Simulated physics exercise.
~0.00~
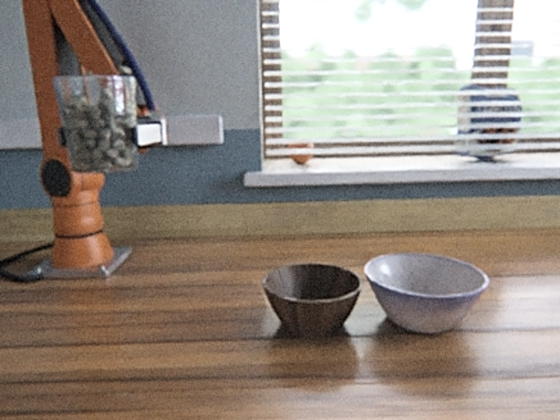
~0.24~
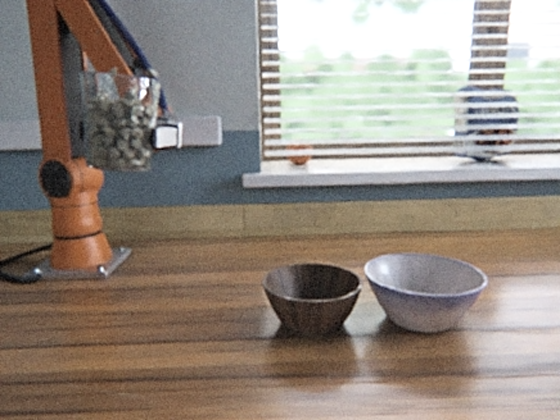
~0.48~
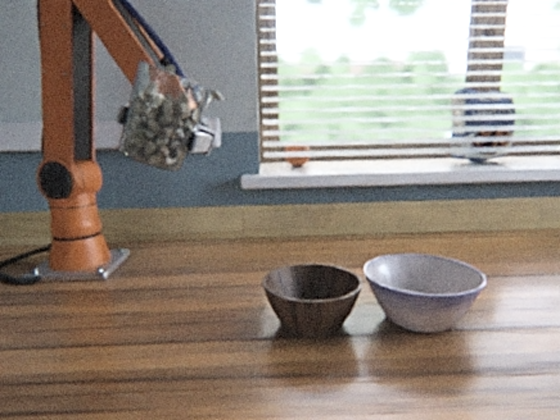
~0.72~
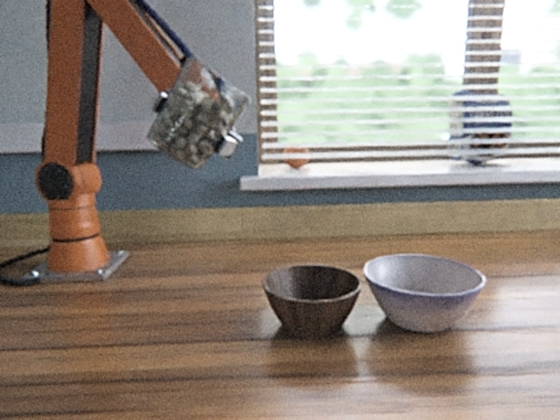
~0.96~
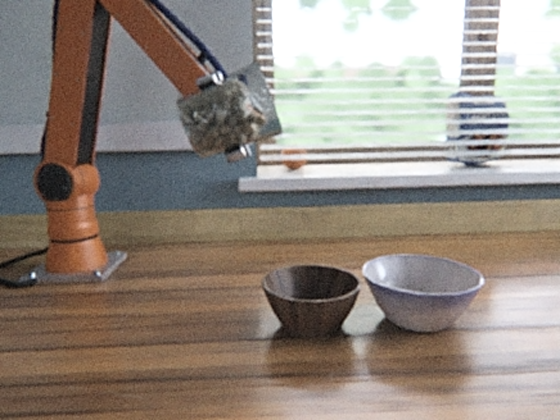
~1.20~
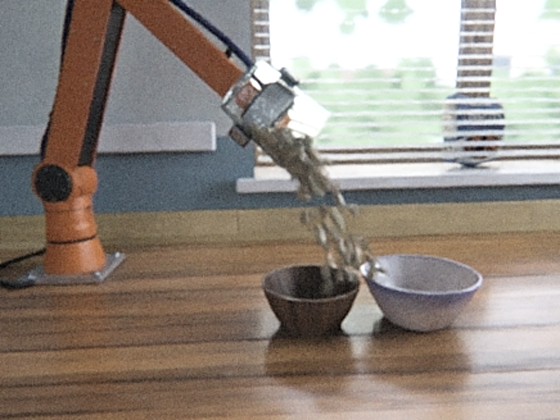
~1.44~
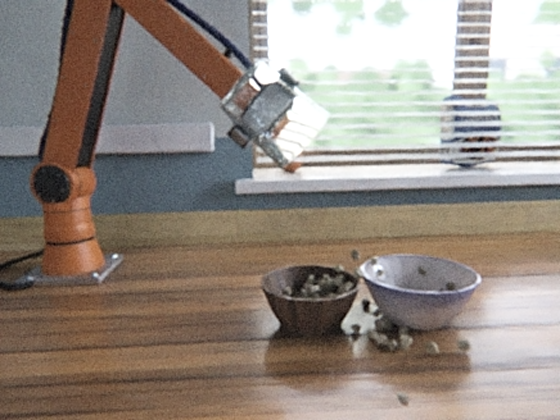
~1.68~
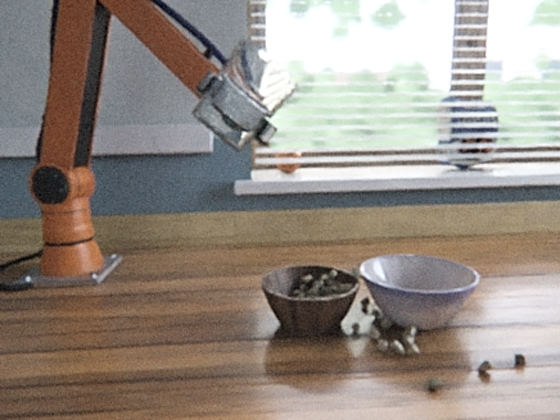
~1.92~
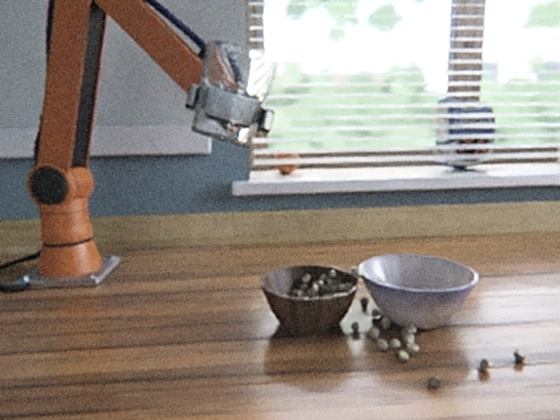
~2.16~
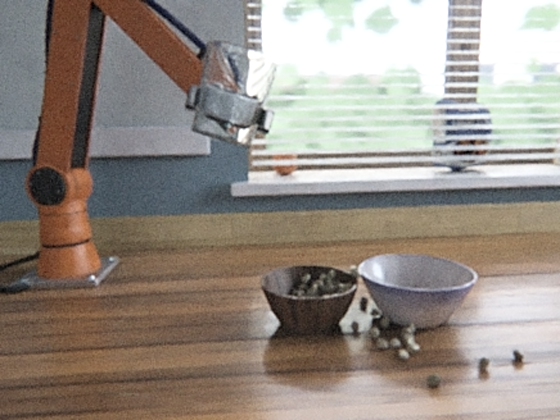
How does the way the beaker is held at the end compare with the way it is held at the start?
At the start the robot arm holds the beaker upright, while at the end the beaker is leaning slightly.
